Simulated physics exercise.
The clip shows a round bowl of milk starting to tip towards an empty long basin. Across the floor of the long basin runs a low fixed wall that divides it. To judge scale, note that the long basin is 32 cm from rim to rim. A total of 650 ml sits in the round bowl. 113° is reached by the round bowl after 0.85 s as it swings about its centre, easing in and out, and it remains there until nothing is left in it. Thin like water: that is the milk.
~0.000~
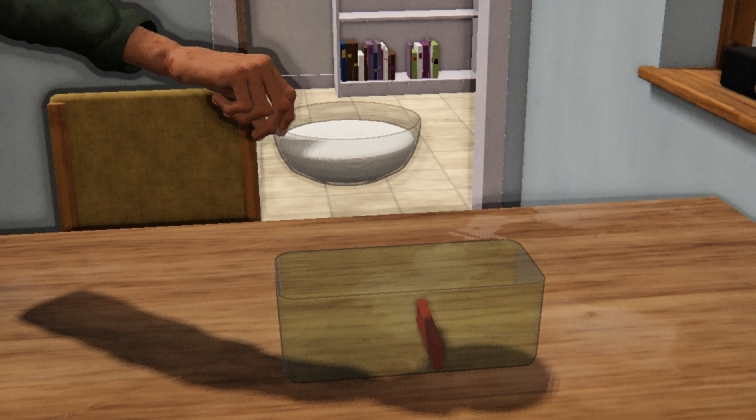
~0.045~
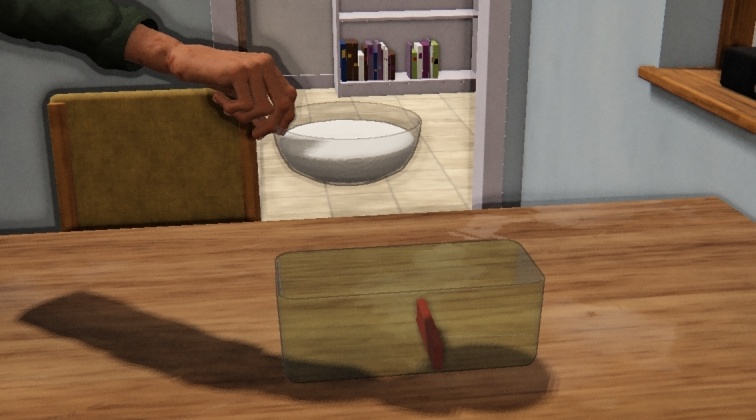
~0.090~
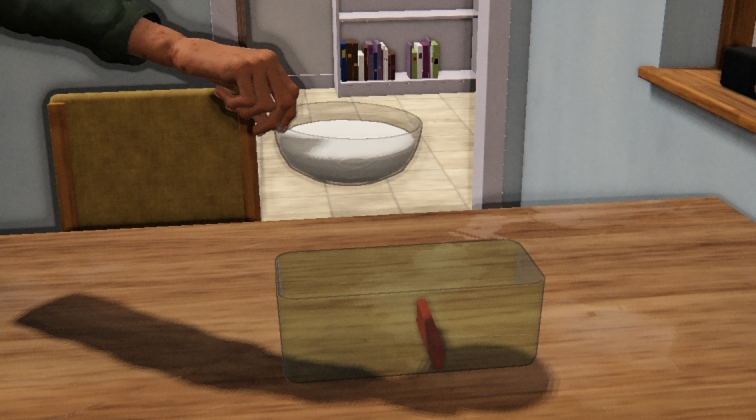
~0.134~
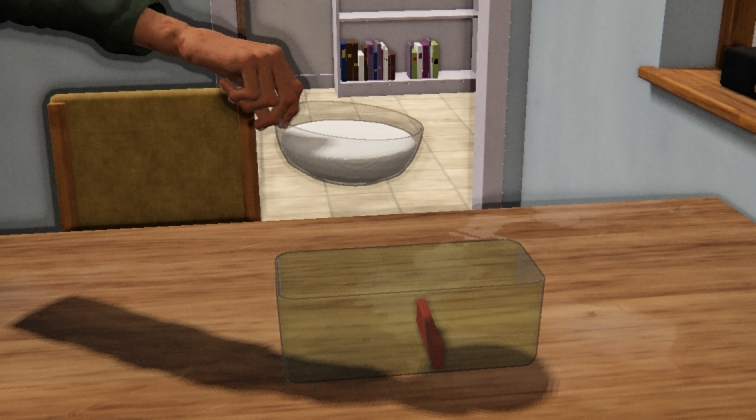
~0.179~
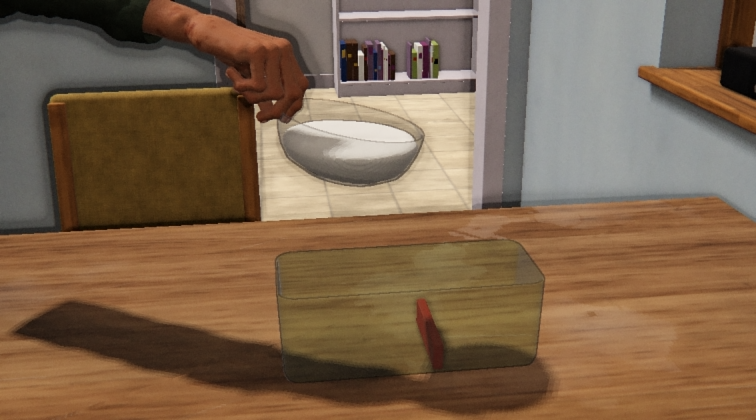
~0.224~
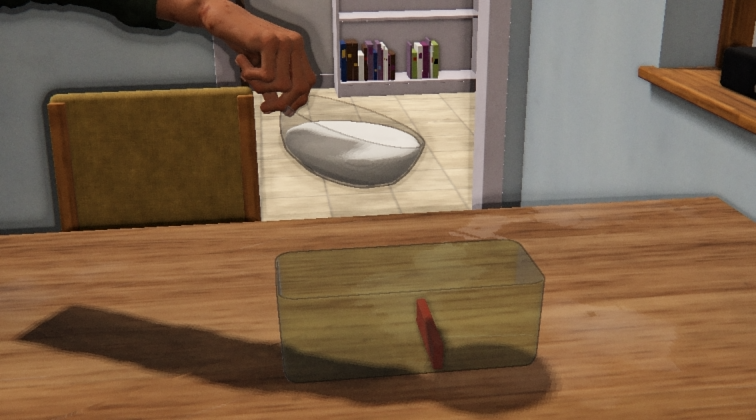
A hand holds a round bowl of milk above a table and slowly tilts it rightward.
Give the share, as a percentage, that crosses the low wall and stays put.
Around 59 %.
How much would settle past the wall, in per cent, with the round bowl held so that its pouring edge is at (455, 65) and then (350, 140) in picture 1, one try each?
I'd expect close to 60 per cent and then close to 15 per cent.
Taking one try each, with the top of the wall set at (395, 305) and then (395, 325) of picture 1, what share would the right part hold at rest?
85 % and 80 %.
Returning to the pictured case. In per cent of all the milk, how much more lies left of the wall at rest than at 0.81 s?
About 10 per cent.
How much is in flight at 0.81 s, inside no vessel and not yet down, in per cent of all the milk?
About 12 % of the total.
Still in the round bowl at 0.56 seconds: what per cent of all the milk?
Roughly 20 %.
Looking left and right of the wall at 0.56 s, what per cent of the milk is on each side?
0 left and 28 right, roughly.
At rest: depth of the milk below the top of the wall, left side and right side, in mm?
Noted: Left near 24 mm, right near 10 mm.
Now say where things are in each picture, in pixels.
Tilt 0°; pouring edge (419, 118); surface from (278, 139) to (414, 133); the long basin's rim runs from (277, 277) to (531, 261); the wall's top is at (429, 322), in the first frame.
Tilt 1°; pouring edge (419, 119); surface from (278, 139) to (414, 134), in the second frame.
Tilt 3°; pouring edge (420, 122); surface from (278, 138) to (414, 135), in the third frame.
Tilt 7°; pouring edge (421, 126); surface from (280, 137) to (415, 137), in the fourth frame.
Tilt 12°; pouring edge (422, 133); surface from (282, 135) to (416, 139), in the fifth frame.
Tilt 18°; pouring edge (423, 141); surface from (284, 135) to (419, 140), in the sixth frame.
By 0.56 s the tilt is 84° and 19 per cent is still to pour, 0 is left of the wall and 28 right of it.
By 0.81 s the tilt is 112° and 0 per cent is still to pour, 28 is left of the wall and 60 right of it.
By 1.07 s the tilt is 113° and 0 per cent is still to pour, 37 is left of the wall and 60 right of it.
By 1.35 s the tilt is 113° and 0 per cent is still to pour, 38 is left of the wall and 59 right of it.
At rest 39 per cent lies left of the wall, 59 right of it and 2 outside.
